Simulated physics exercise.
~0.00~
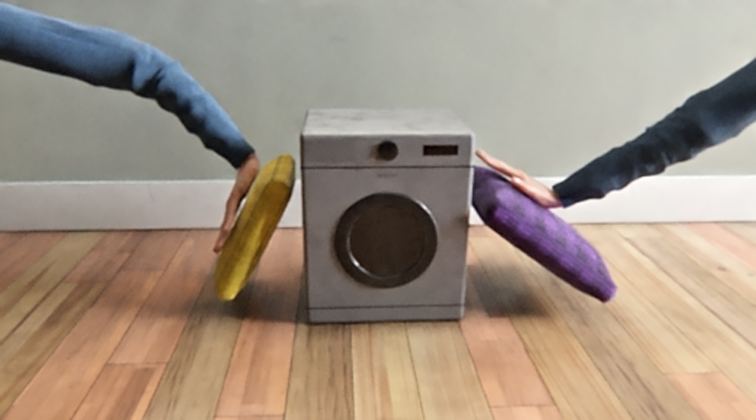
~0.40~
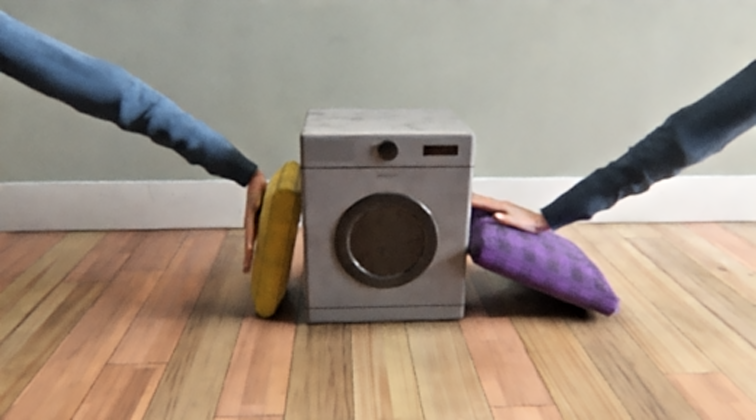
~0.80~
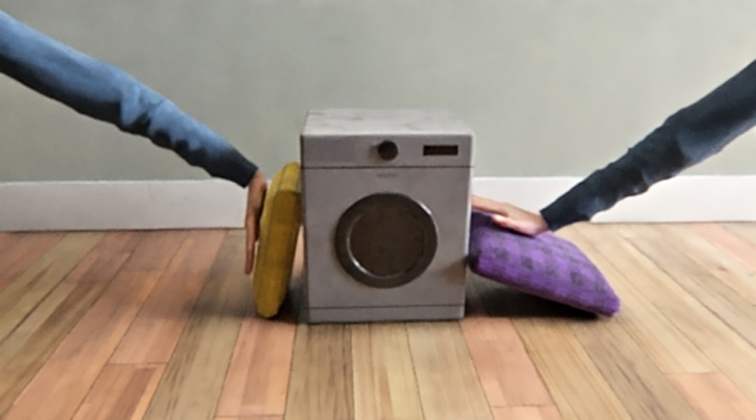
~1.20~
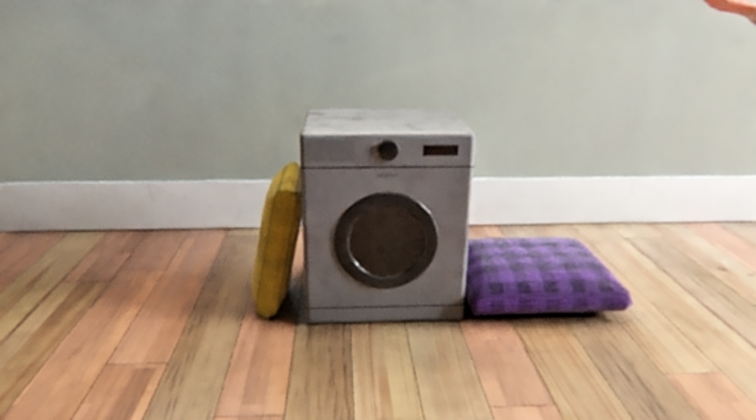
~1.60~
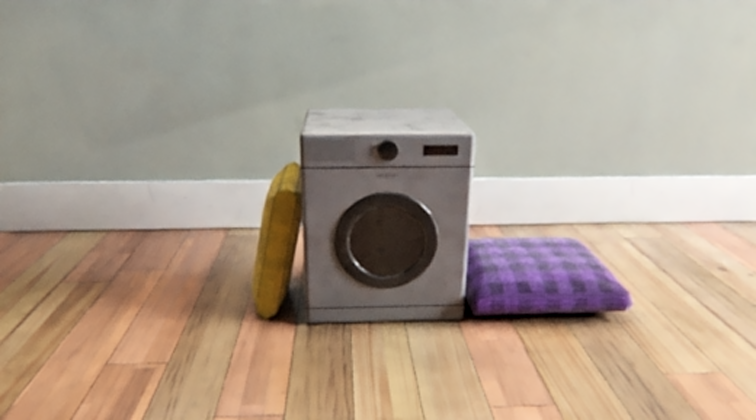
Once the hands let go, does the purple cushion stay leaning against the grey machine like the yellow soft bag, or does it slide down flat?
The purple cushion slides down and lies flat on the floor, while the yellow soft bag keeps leaning against the machine.
